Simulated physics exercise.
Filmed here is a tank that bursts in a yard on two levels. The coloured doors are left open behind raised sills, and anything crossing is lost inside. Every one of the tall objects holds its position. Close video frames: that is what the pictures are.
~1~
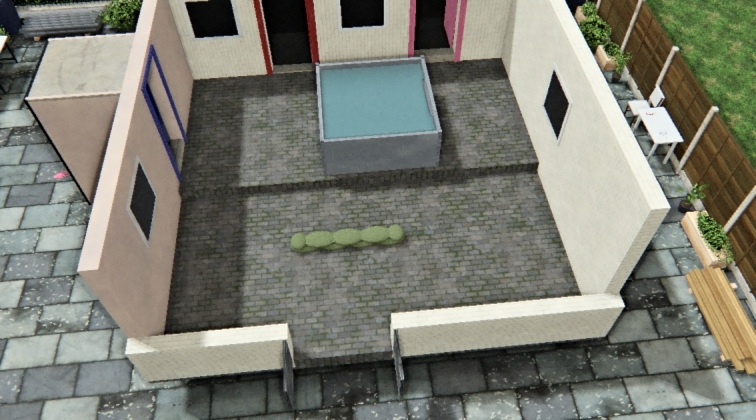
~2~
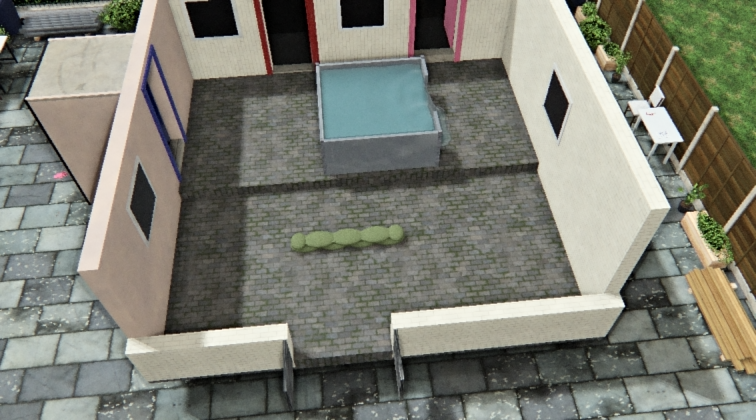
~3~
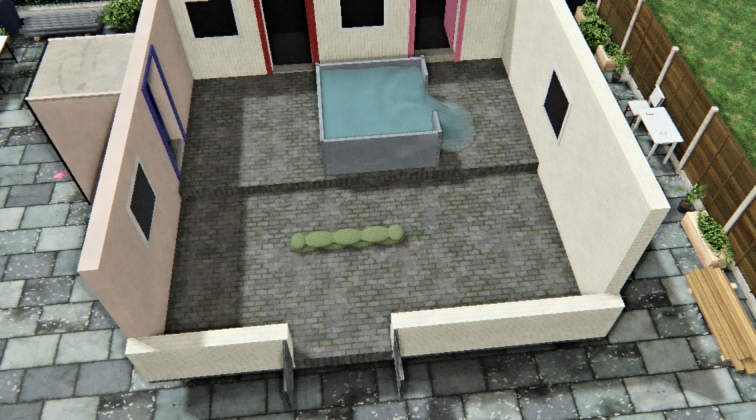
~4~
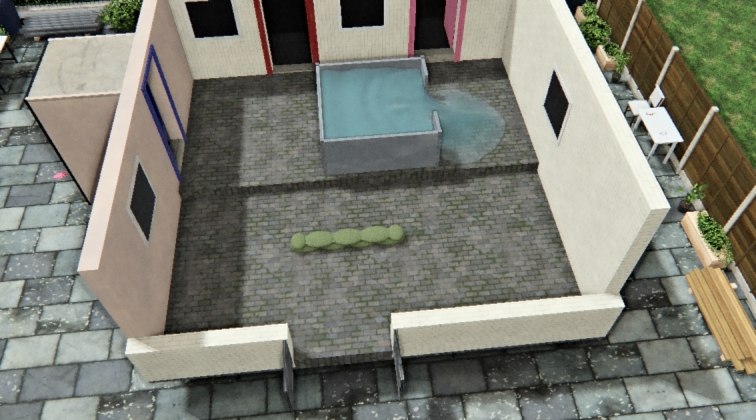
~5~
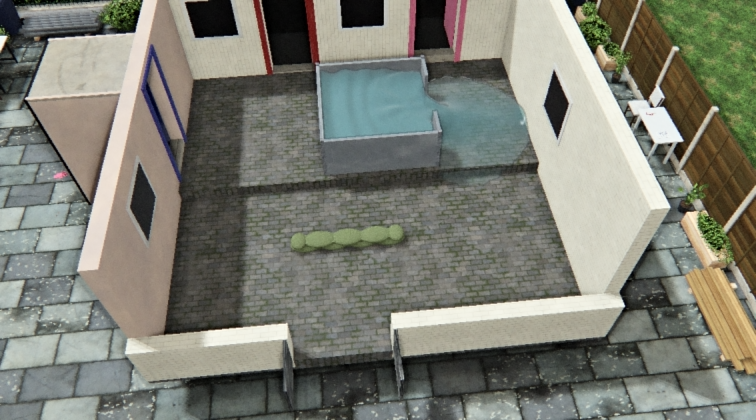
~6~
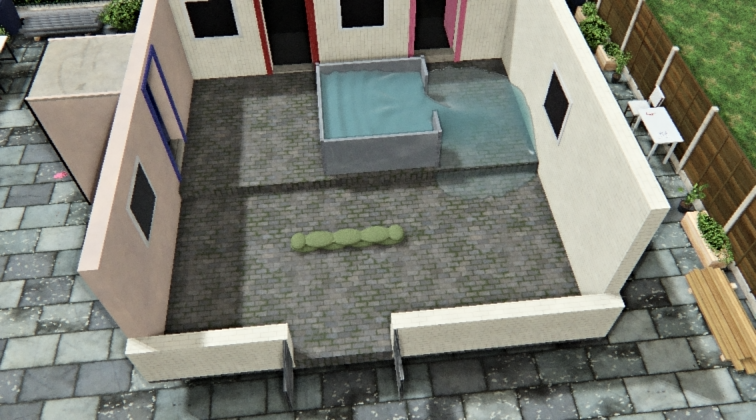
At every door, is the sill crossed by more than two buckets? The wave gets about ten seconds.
The pink door: No; the blue door: No; the red door: Yes.
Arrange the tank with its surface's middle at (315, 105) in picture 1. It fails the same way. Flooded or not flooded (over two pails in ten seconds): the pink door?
Result - pink door fails to reach it.
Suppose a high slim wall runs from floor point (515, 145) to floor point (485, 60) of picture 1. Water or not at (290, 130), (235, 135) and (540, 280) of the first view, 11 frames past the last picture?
Untouched, untouched, submerged.
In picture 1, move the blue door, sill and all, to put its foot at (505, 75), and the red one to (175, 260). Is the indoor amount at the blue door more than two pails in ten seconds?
Put simply, the blue door gets past the mark.
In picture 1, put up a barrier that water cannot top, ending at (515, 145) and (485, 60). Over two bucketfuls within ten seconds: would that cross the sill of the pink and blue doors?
Looking at each, the pink door gets past the mark and the blue door remains below the mark.
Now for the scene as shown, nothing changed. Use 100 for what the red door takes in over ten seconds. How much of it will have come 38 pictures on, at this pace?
Estimated share: About 55 %.
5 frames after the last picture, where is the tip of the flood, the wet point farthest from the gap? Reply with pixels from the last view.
My guess would be about (557, 252).
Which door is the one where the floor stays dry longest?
Observed: The blue one.
A moment on, water covers 15 % of the floor; the pink door wet at the sill, nothing in, the blue door not reached, the red door not reached.
Next, water covers 25 % of the floor; the pink door wet at the sill, nothing in, the blue door not reached, the red door not reached.
Then, water covers 50 % of the floor; the pink door wet at the sill, nothing in, the blue door not reached, the red door wet at the sill, nothing in.
Later, water covers 80 % of the floor; the pink door under two buckets in, the blue door wet at the sill, nothing in, the red door over two buckets in.
In the end, water covers 95 % of the floor; the pink door under two buckets in, the blue door wet at the sill, nothing in, the red door over two buckets in.
